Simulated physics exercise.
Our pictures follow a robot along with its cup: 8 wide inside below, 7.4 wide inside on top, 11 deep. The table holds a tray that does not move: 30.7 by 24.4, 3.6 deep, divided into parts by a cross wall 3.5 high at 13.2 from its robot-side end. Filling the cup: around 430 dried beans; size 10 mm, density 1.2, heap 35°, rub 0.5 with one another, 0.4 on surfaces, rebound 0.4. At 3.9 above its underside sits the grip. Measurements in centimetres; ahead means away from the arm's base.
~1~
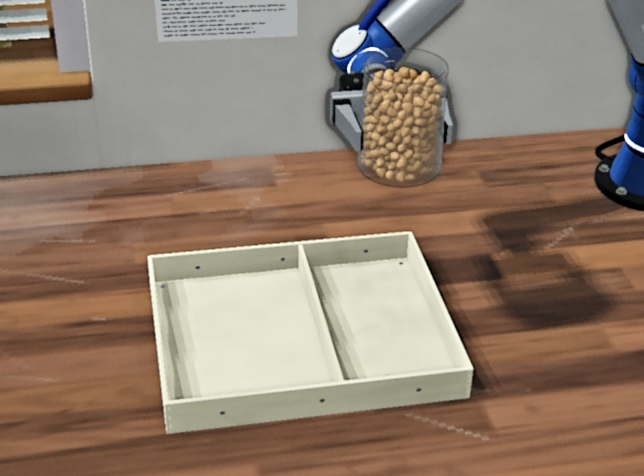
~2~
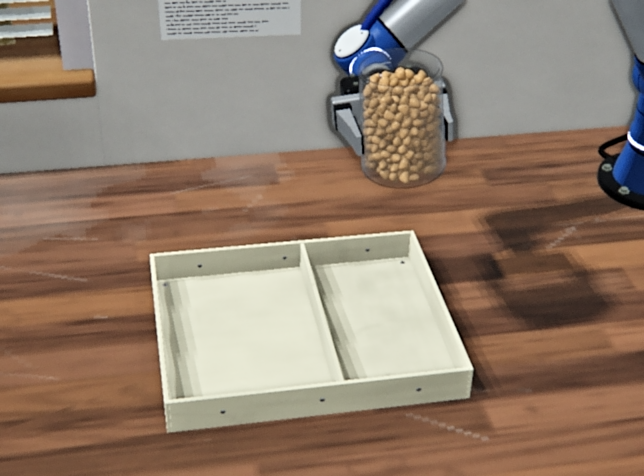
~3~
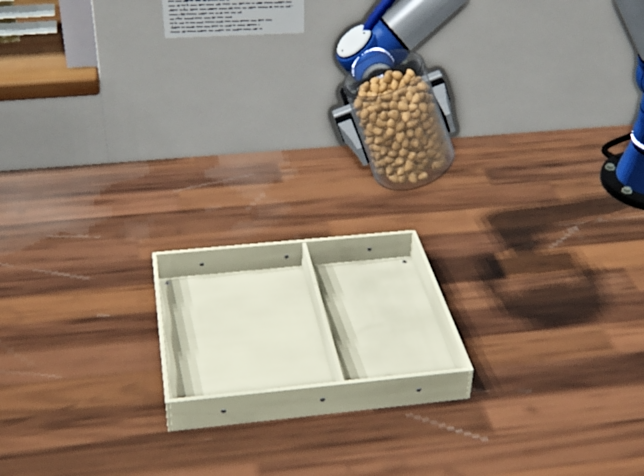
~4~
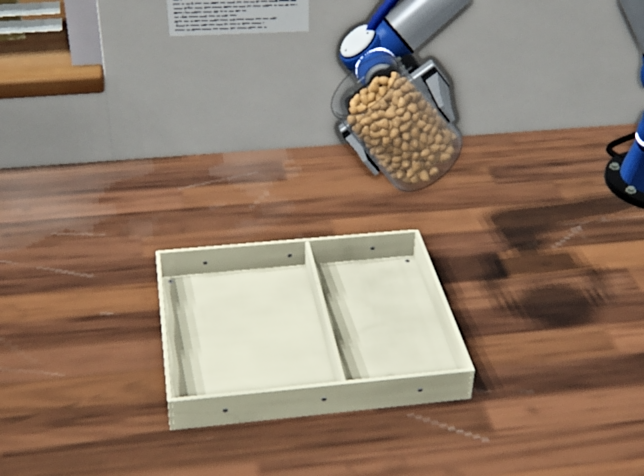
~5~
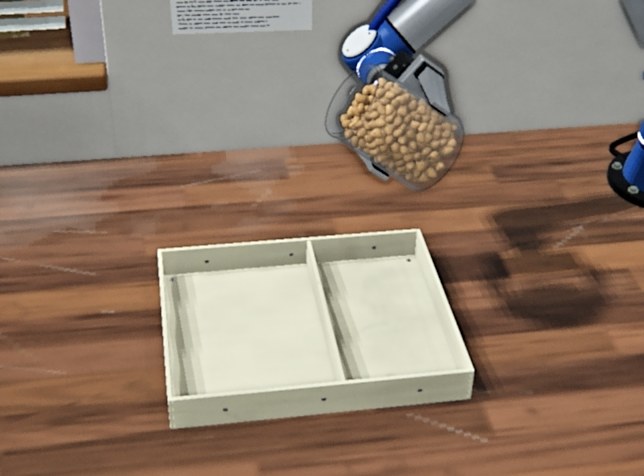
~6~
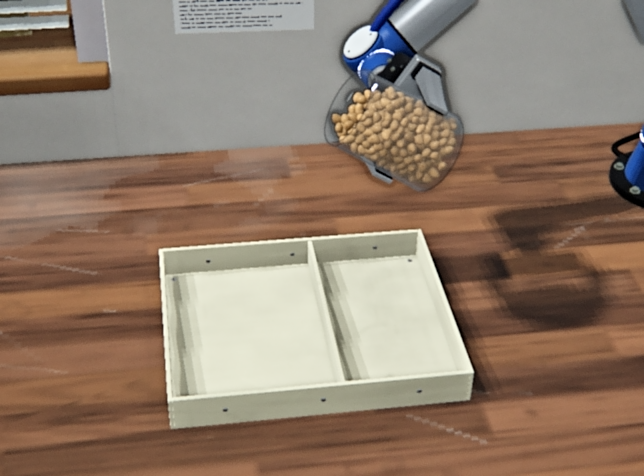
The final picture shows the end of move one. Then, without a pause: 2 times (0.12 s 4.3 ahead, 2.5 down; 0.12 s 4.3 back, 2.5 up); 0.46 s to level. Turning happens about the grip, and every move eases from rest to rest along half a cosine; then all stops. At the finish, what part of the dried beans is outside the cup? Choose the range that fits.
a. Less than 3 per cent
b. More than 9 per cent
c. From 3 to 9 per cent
c.
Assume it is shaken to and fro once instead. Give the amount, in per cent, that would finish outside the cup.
In that case some 5 per cent.
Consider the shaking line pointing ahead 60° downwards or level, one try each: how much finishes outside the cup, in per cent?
Try one gives about 0 in a hundred, try two about 20 in a hundred.
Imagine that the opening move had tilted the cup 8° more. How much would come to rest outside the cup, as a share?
Estimate: Around 10 per cent.
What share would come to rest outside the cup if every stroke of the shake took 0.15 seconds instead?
0 %.
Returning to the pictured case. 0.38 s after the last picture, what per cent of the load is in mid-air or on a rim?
Logged share: Close to 2 per cent.
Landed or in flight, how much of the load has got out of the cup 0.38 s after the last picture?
Roughly 5 percent is out.
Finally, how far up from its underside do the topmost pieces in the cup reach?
Roughly 11.5 cm.
Then, 0.38 s on, tilted 57° forward, highest piece 27 above the table; 420 in the cup, 5 in the far-side part, 8 in flight or on a rim.
Then, 0.75 s on, tilted 20° forward, highest piece 31 above the table; 409 in the cup, 22 in the far-side part, 2 in the robot-side part.
Then, 1.14 s on, level, highest piece 33 above the table; 409 in the cup, 22 in the far-side part, 2 in the robot-side part.
Then, 2.19 s on, level, highest piece 33 above the table; 409 in the cup, 22 in the far-side part, 2 in the robot-side part.
In the end, 409 in the cup, 22 in the far-side part, 2 in the robot-side part. That is 6 % outside the cup.
